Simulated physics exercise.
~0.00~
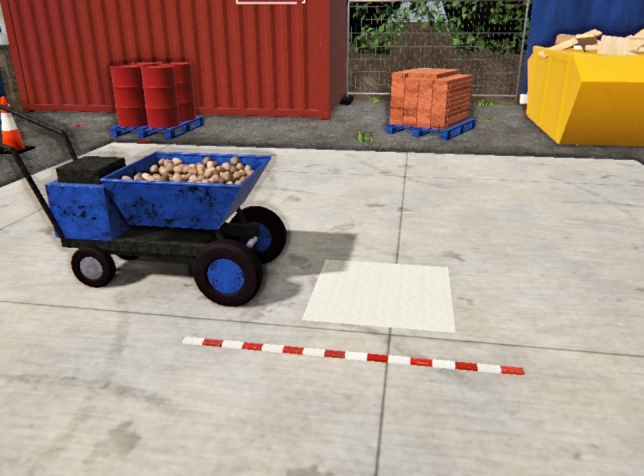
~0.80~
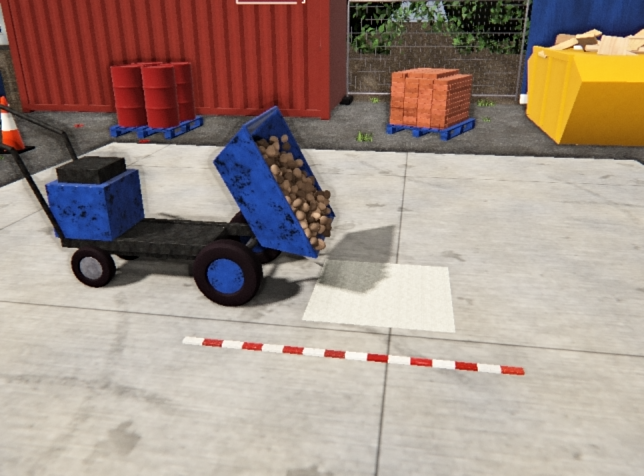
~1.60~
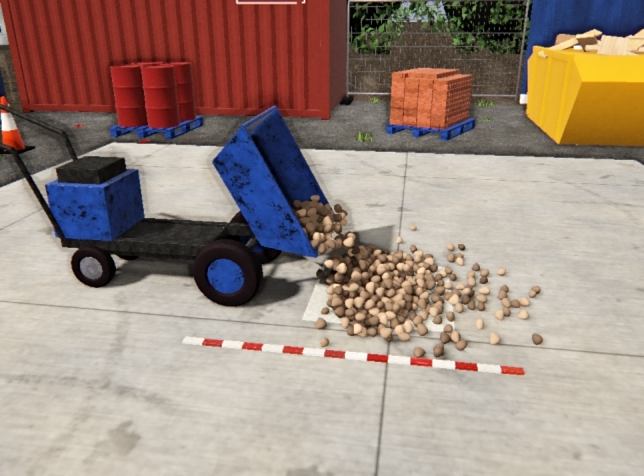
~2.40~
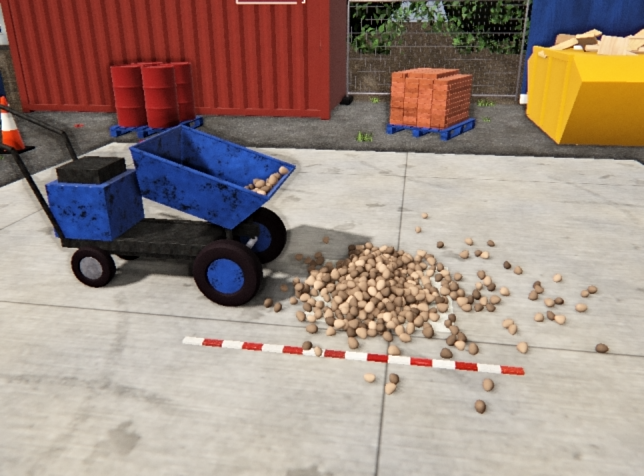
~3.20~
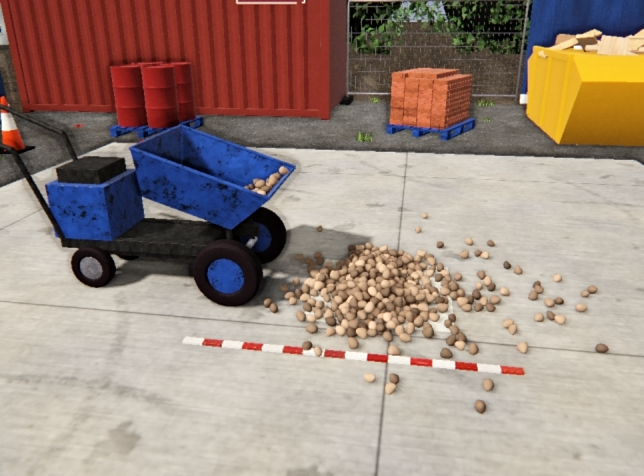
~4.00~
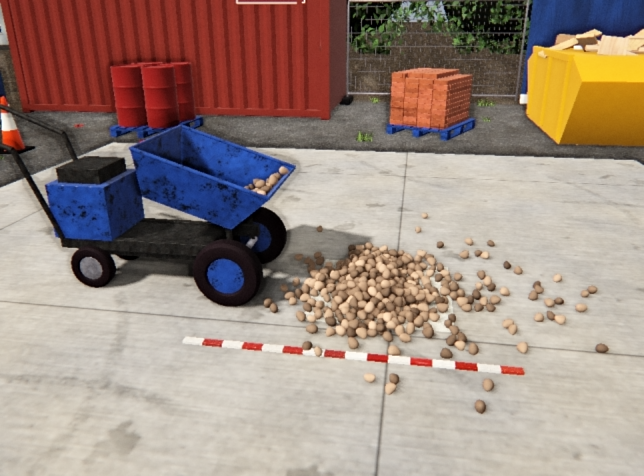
A red shipping container stands at the back of a concrete yard, seen from slightly above, with red drums, stacked orange bricks and a yellow skip of debris along the far edge. At left, a blue powered barrow holds brown and tan cobbles, facing a pale sheet and a red-and-white striped staff on the ground. Its tray tips steeply to the right, and the stones slide out, burying most of the sheet and scattering beyond it. The tray swings partly back and stops still slightly tilted, a few cobbles left inside, while the spread heap lies still.
